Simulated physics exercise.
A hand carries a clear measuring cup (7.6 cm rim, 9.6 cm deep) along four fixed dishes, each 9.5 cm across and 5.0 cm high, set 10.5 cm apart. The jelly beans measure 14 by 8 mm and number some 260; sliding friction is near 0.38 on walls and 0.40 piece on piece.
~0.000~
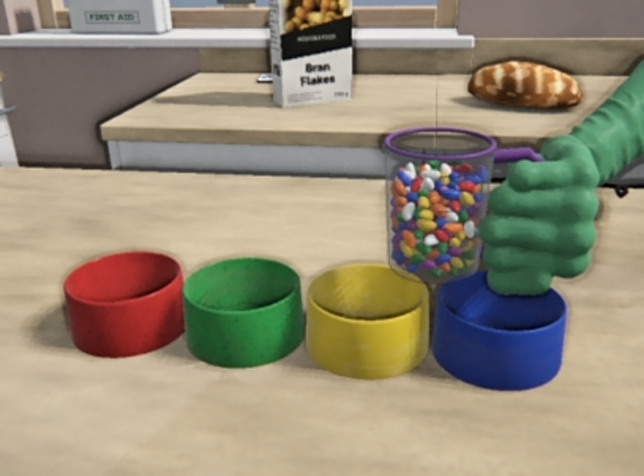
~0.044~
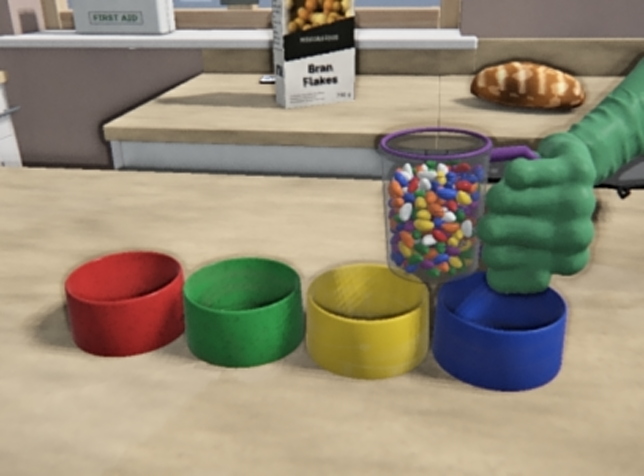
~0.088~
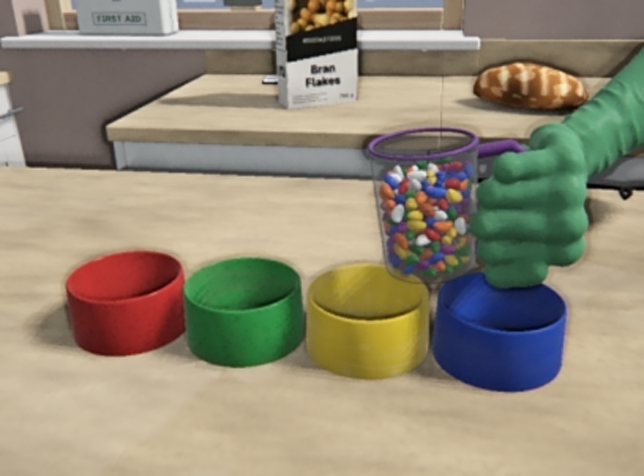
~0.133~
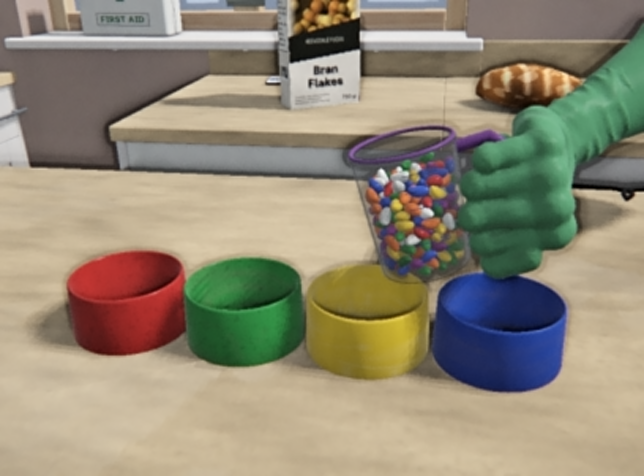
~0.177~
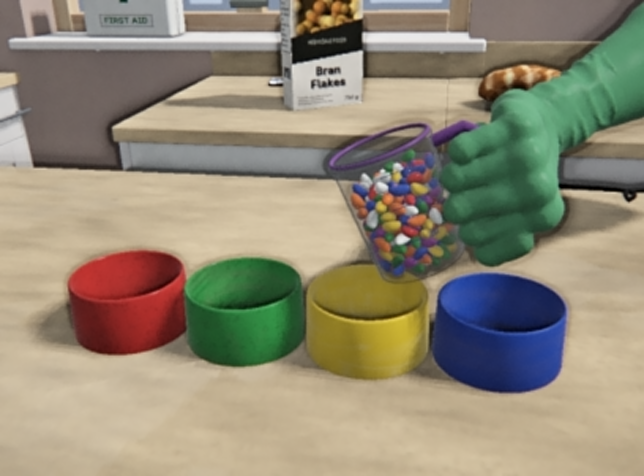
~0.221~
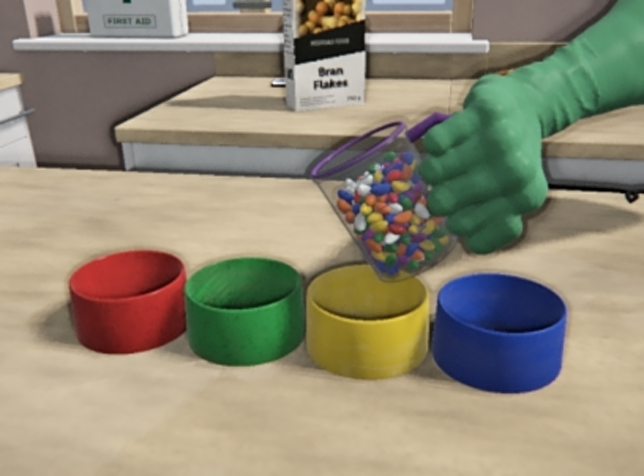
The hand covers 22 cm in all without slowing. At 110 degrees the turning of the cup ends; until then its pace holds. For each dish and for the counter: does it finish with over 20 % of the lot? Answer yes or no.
Red: Yes, blue: No, green: No, yellow: No, counter: No.
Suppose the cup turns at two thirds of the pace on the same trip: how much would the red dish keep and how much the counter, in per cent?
Then: Red 90; counter 10.
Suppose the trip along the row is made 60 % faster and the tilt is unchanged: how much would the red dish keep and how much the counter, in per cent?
In that case red 80, counter 20.
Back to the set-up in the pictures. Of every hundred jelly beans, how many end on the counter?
About 10 per cent.
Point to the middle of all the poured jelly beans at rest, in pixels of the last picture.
Around (126, 302).
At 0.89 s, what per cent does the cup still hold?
Some 55 per cent of the load.
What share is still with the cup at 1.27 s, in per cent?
Roughly 5 per cent.
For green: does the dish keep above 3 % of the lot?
Green yes.
After 0.62 s, tilt 102 degrees; cup holds 95 %, green 5 %.
After 0.89 s, tilt 110 degrees; cup holds 55 %, red 30 %, green 5 %.
Then, at 1.27 s, tilt 110 degrees; cup holds 5 %, red 75 %, green 5 %.
In the end, at 2.2 s, red 85 %, blue 0 %, green 5 %, yellow 0 %, counter 10 %.
